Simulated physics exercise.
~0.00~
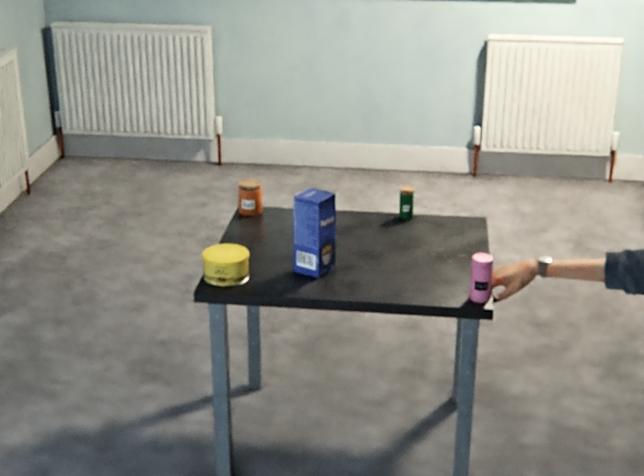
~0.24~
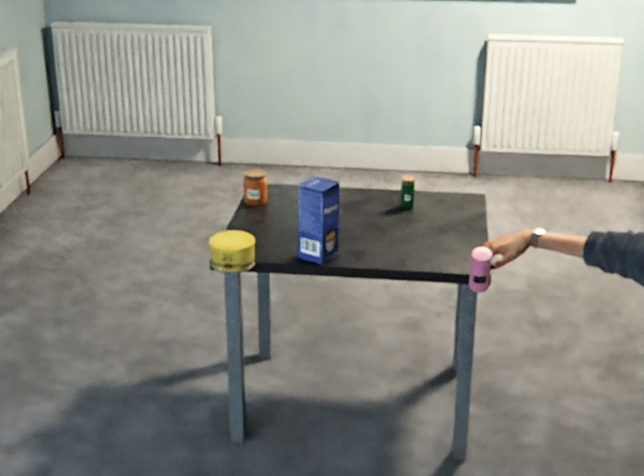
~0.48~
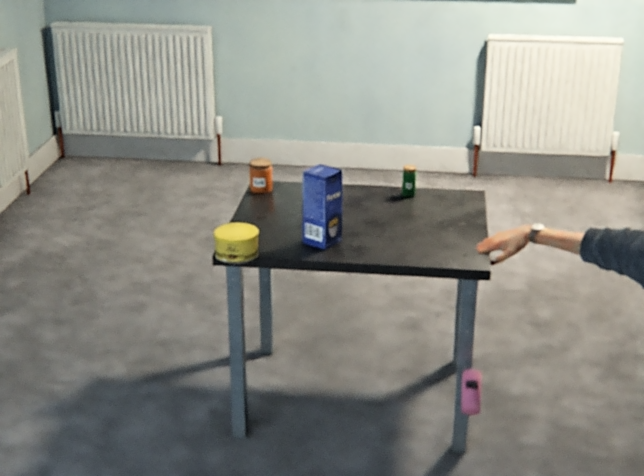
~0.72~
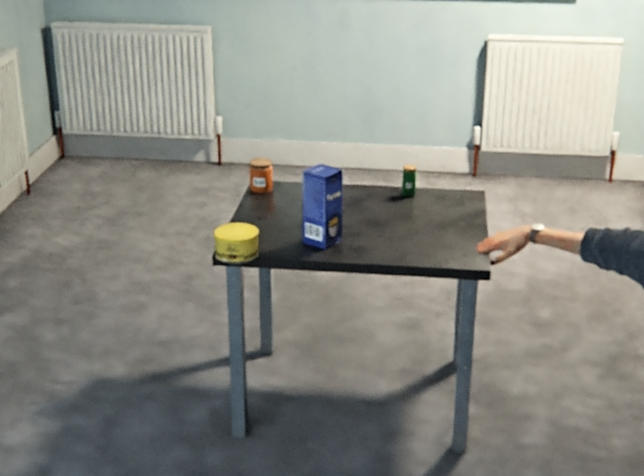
Black table sliding away beside a hand at its right edge, pink shaker tipping off the corner and dropping out of view.
